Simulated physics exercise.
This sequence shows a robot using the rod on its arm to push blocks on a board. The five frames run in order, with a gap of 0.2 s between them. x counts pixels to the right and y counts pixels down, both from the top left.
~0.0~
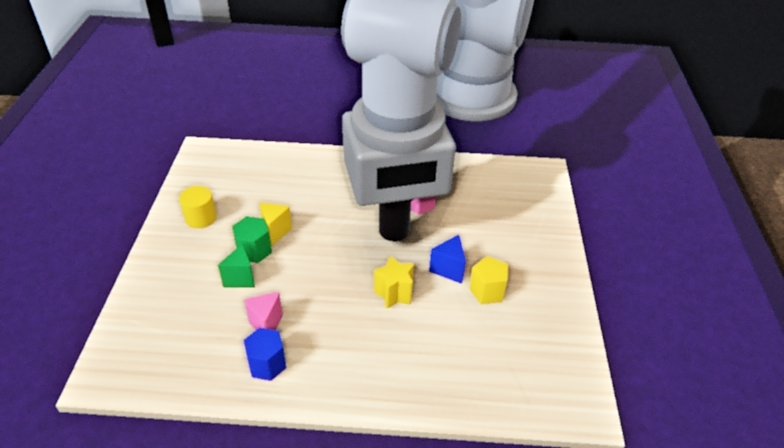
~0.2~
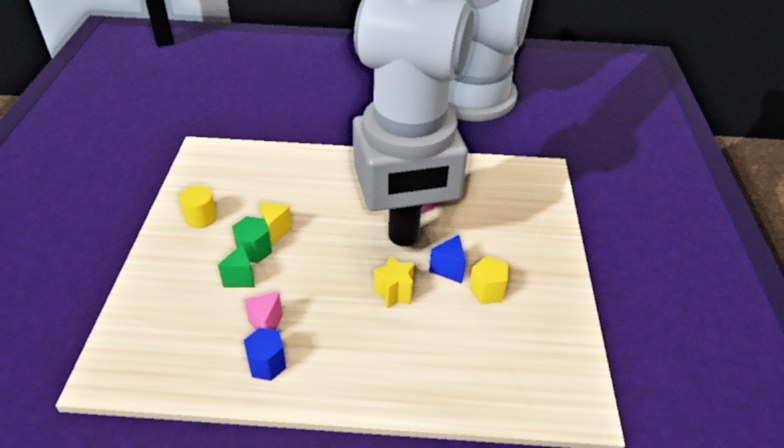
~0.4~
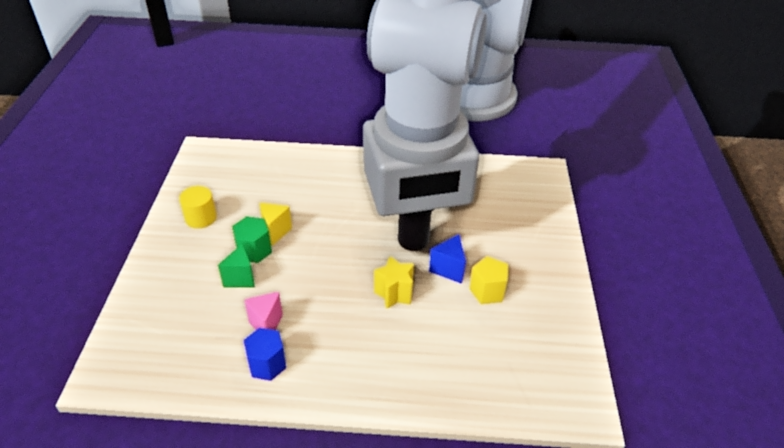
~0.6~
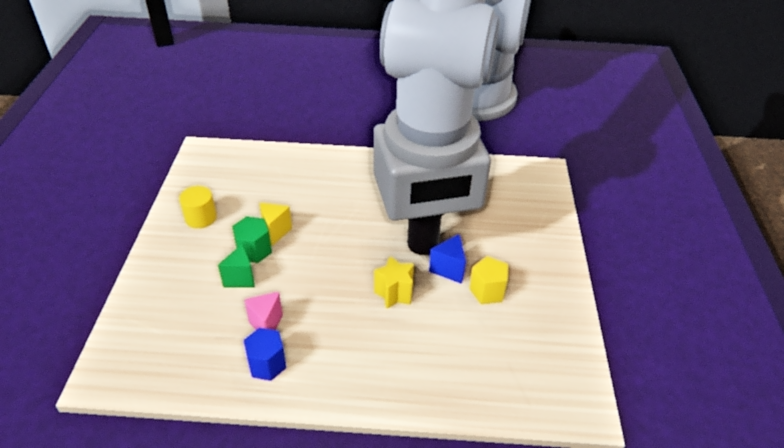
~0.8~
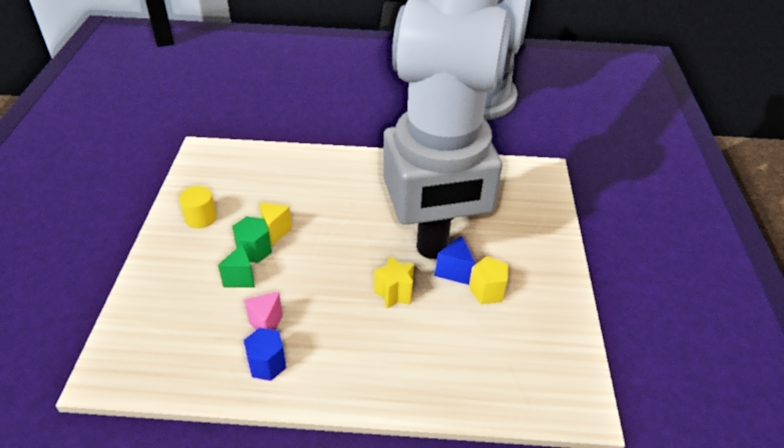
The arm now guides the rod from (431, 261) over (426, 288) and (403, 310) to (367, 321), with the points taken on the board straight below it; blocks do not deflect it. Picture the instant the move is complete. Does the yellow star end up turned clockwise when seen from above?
Yes
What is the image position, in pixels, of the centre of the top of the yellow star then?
It ends at (344, 282).
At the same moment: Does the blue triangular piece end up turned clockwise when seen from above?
No, I don't think so.
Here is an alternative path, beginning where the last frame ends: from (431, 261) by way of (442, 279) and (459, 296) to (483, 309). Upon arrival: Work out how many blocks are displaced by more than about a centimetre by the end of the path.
That's two.
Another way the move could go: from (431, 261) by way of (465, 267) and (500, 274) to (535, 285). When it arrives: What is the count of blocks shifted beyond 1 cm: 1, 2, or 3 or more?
Total: Two.
What follows on the original path. One third of the way, rod at (427, 276); yellow star at (392, 274); blue triangular piece at (461, 259), turned 40° anticlockwise; yellow pentagon at (496, 270).
Two thirds of the way, rod at (404, 299); yellow star at (369, 282), turned 65° clockwise; blue triangular piece at (461, 259), turned 40° anticlockwise; yellow pentagon at (496, 270).
At the end, rod at (367, 310); yellow star at (344, 282), turned 110° clockwise; blue triangular piece at (461, 259), turned 40° anticlockwise; yellow pentagon at (496, 270).
